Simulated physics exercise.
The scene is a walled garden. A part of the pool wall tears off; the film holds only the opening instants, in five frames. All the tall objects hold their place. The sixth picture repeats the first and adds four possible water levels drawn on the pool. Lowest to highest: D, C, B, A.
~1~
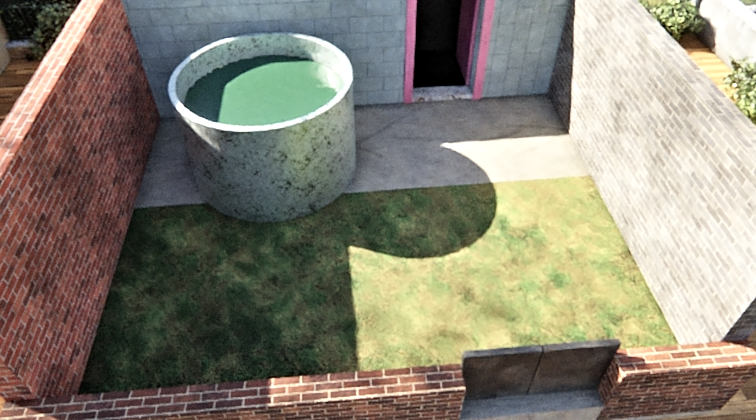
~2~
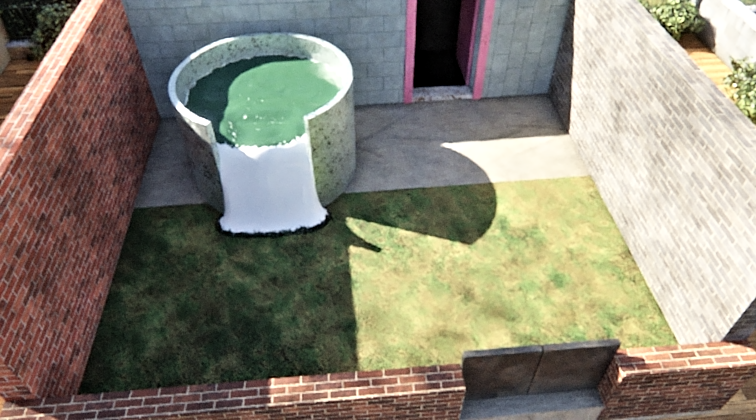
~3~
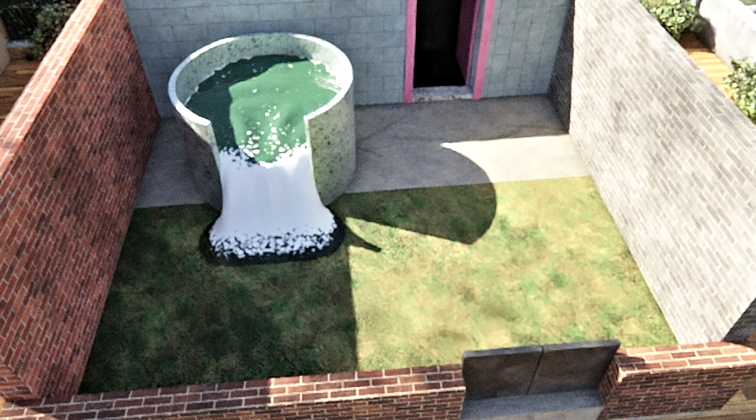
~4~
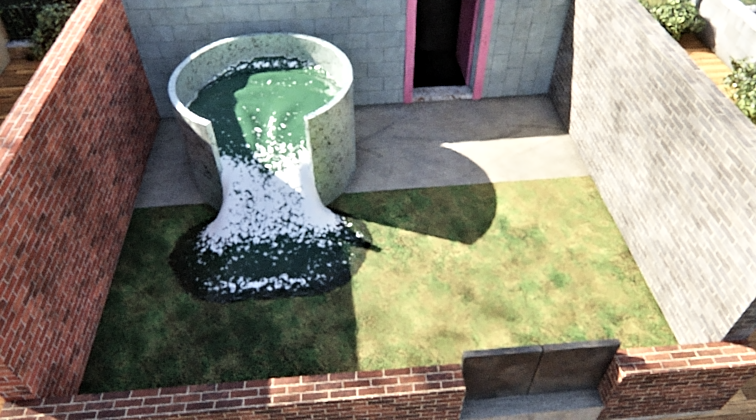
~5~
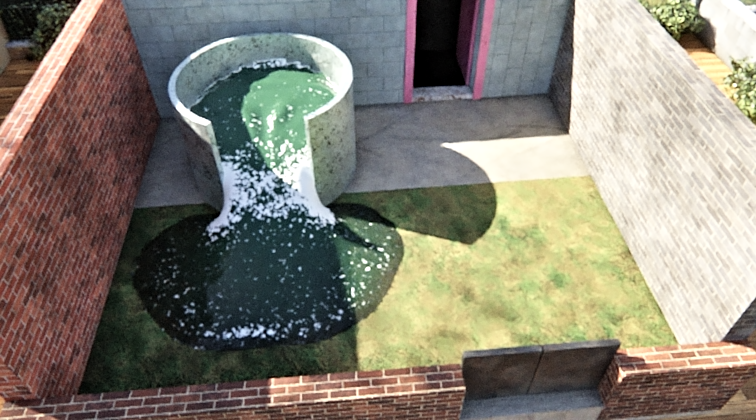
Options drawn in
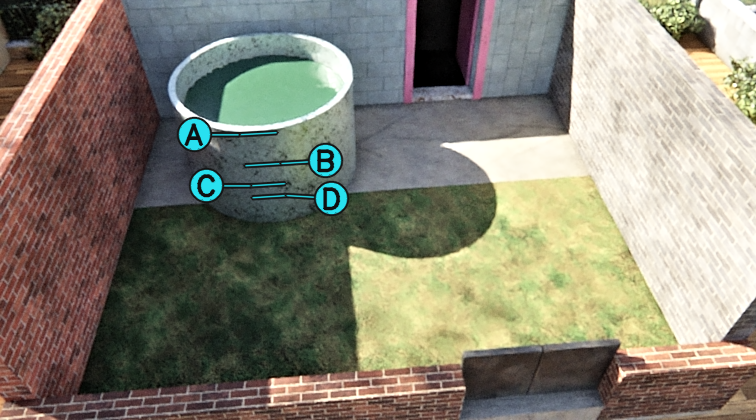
Green water pours through a gap in the round pool's front and spreads across the grass.
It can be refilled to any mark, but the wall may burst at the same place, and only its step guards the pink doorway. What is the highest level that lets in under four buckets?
That is line B.
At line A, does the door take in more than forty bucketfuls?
No, less.
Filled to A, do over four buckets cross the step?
Yes.
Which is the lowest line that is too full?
That is line A.
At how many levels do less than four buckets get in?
Three of them.
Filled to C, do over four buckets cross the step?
No.
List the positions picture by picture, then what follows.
Water in the pool at rest, its middle at (266, 97); foot of the pink doorway at (442, 100); shut gate at (538, 353).
Water covers 1 % of the ground and shows as far out as (222, 223).
Water covers 4 % of the ground and shows as far out as (212, 255).
Water covers 9 % of the ground and shows as far out as (201, 290).
Water covers 18 % of the ground and shows as far out as (188, 336).
On the marked copy, A at (257, 133); B at (263, 164); C at (267, 184); D at (269, 196); from the bottom up D, C, B, A.
If A is chosen, about 12 bucketfuls get in.
If B is chosen, a bucket or two gets in.
If C is chosen, nothing gets over.
If D is chosen, nothing gets over.
